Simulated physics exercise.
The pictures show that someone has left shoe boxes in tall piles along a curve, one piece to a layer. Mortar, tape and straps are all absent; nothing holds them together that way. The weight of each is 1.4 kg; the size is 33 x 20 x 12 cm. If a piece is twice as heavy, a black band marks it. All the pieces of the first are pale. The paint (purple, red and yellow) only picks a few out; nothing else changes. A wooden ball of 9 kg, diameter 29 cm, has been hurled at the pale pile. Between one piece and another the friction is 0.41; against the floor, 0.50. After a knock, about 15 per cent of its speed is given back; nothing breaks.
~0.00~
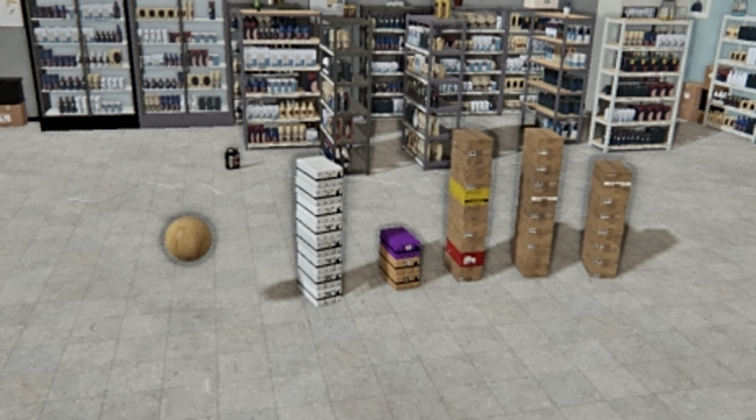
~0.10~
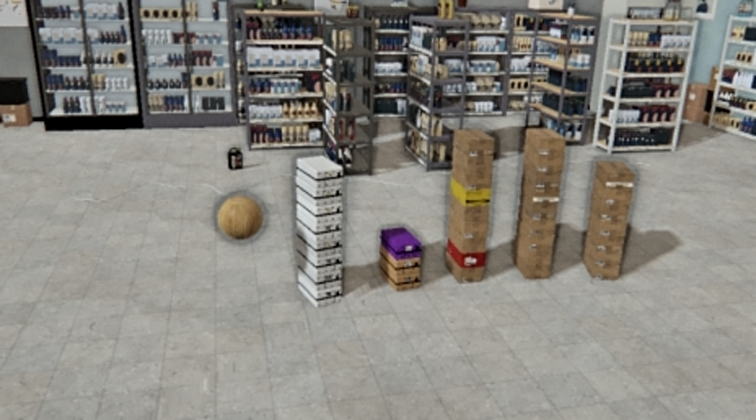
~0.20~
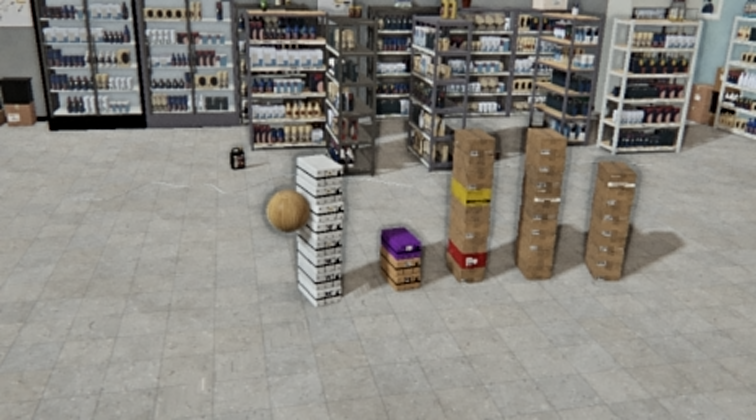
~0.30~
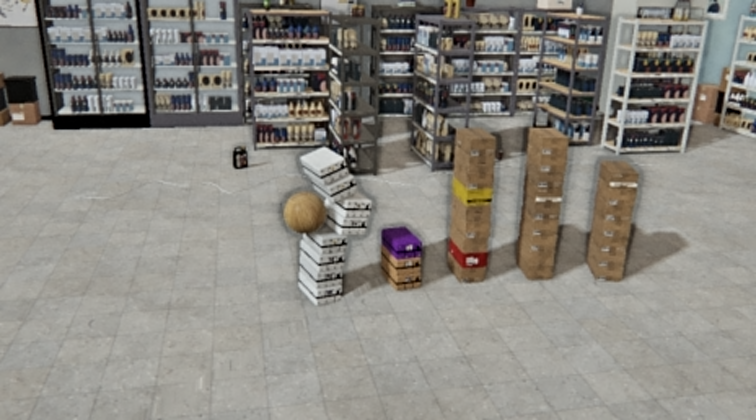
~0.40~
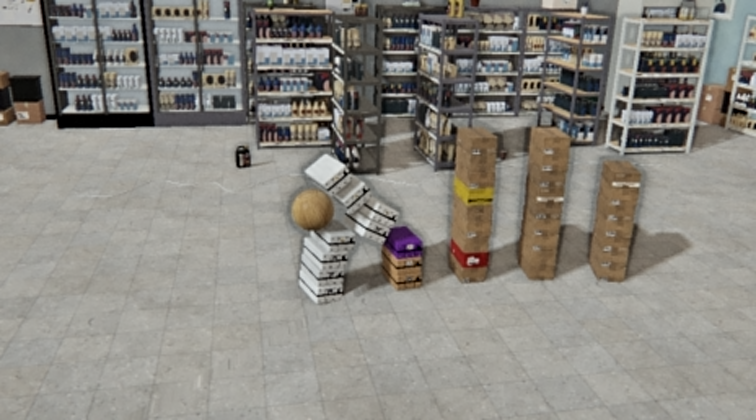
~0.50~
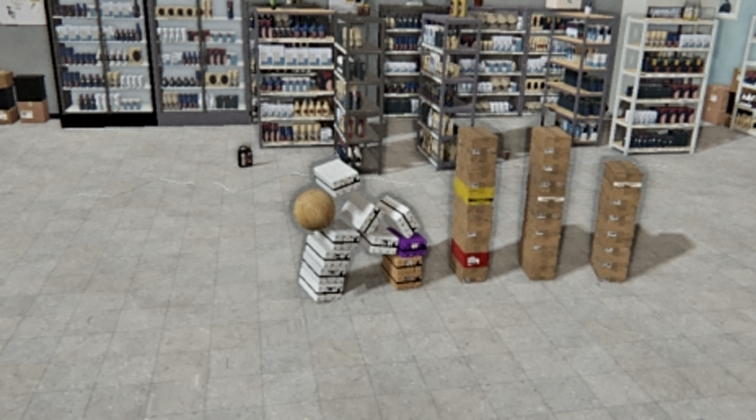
Wooden ball flying rightward into a tall stack of white shoe boxes, knocking upper boxes across onto a short purple-topped pile.
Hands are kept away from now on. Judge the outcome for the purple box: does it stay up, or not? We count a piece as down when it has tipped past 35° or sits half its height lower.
For the purple box, the answer is not.
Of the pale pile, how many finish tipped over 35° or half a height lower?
Count: 7.
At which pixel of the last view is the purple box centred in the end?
Look around pixel (428, 265) in the last frame.
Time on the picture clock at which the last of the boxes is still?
At roughly 2.0 seconds.
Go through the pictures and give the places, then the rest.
In the first frame (we follow the side turned to the camera; the camera moves round a little), ball (189, 239) 65 cm from contact, 3.7 m/s; purple box (400, 235); yellow box (477, 197); red box (473, 260); no other piece has moved.
In the second frame, ball (241, 218) 31 cm from contact, 3.5 m/s; purple box (400, 236).
In the third frame, ball (289, 211) after contact, 1.6 m/s; purple box (401, 236).
In the fourth frame, ball (305, 213) after contact, 0.8 m/s; purple box (401, 235); no other piece has moved.
In the fifth frame, ball (313, 210) after contact, 0.7 m/s; purple box (402, 234); no other piece has moved.
In the sixth frame, ball (315, 210) after contact, 0.2 m/s; yellow box (481, 197); red box (477, 260); one has shifted.
Around 0.58 s, 4 of the pale pile down; none of the 28 other boxes down, 1 disturbed; purple box displaced 6 cm.
Around 0.74 s, 4 of the pale pile down; 1 of the 28 other boxes down; purple box tipped 44°.
Around 1.02 s, 7 of the pale pile down; 1 of the 28 other boxes down; purple box on its side; yellow box displaced 10 mm.
Finally (2.0 s), 7 of the pale pile down; 1 of the 28 other boxes down; purple box on its side; yellow box displaced 10 mm; red box displaced 17 mm. Seen by the last camera, middles, purple box near (428, 265), yellow box near (475, 190).
